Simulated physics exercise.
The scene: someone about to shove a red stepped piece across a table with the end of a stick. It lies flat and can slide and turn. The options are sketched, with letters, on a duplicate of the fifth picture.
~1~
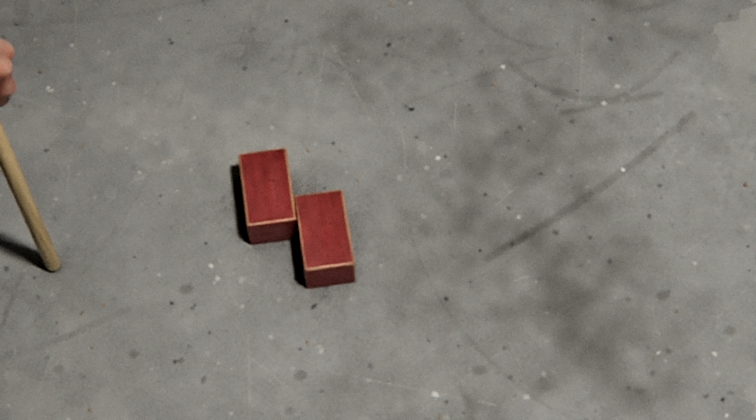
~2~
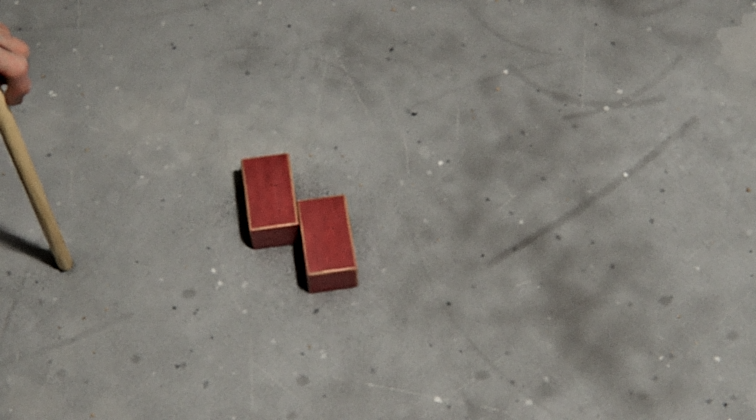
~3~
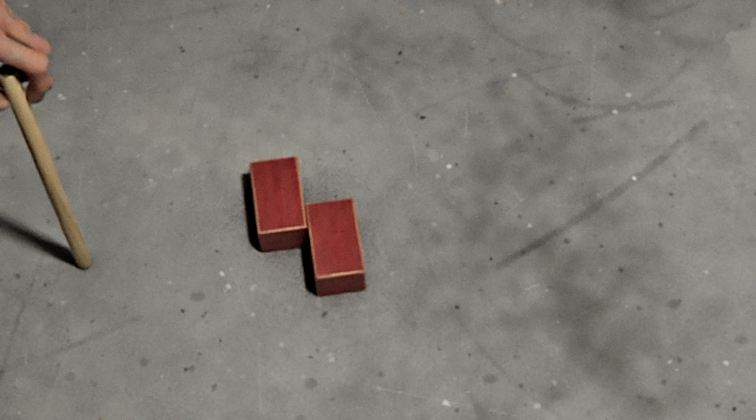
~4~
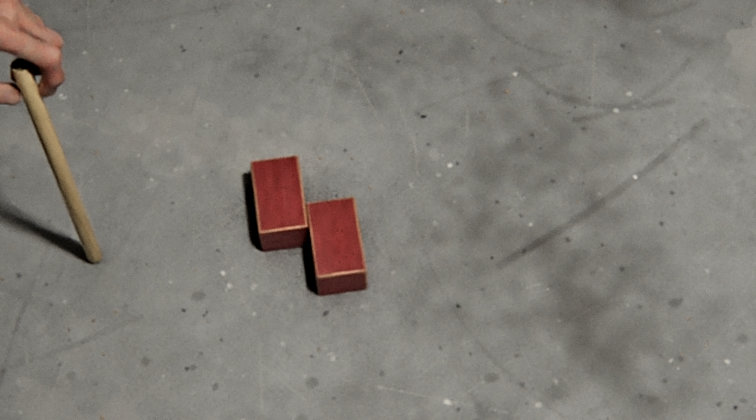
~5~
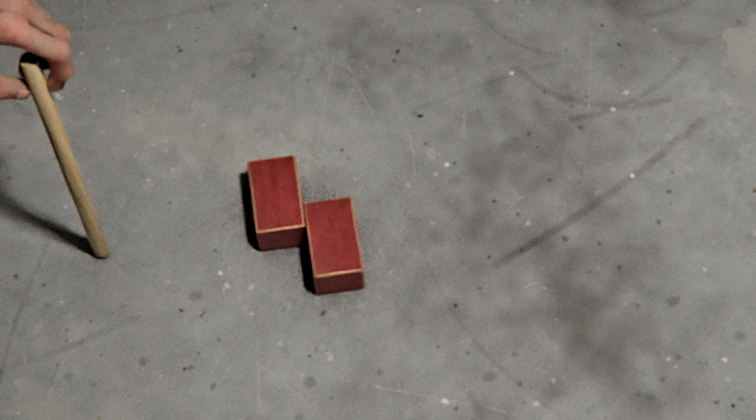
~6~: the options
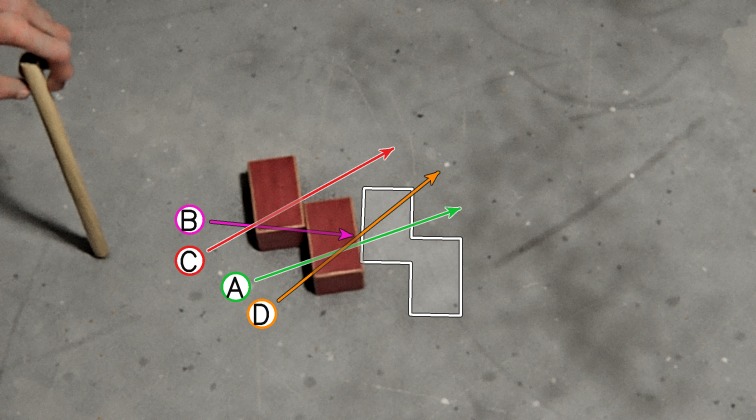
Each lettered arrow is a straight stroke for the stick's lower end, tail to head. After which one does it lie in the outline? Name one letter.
Stroke B.
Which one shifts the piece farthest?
Stroke B.
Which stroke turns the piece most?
Stroke D.
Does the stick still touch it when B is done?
Yes.
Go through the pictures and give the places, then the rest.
The first picture shows red stepped piece (267, 186).
The second picture shows red stepped piece (270, 191).
The third picture shows red stepped piece (278, 194).
The fourth picture shows red stepped piece (279, 194).
The fifth picture shows red stepped piece (276, 193).
On the marked copy, A from (256, 280) to (460, 209); B from (211, 222) to (352, 236); C from (208, 251) to (393, 149); D from (278, 301) to (438, 172).
With B. Early on, foot of the stick (263, 228), piece (291, 193).
Further on, foot of the stick (313, 232), piece (343, 200).
At the end, foot of the stick (352, 237), piece (384, 206); it fills the outline.
As for the rest, A leaves the piece out of the outline, at (330, 199); C leaves the piece out of the outline, at (374, 178); D leaves the piece out of the outline, at (334, 187).
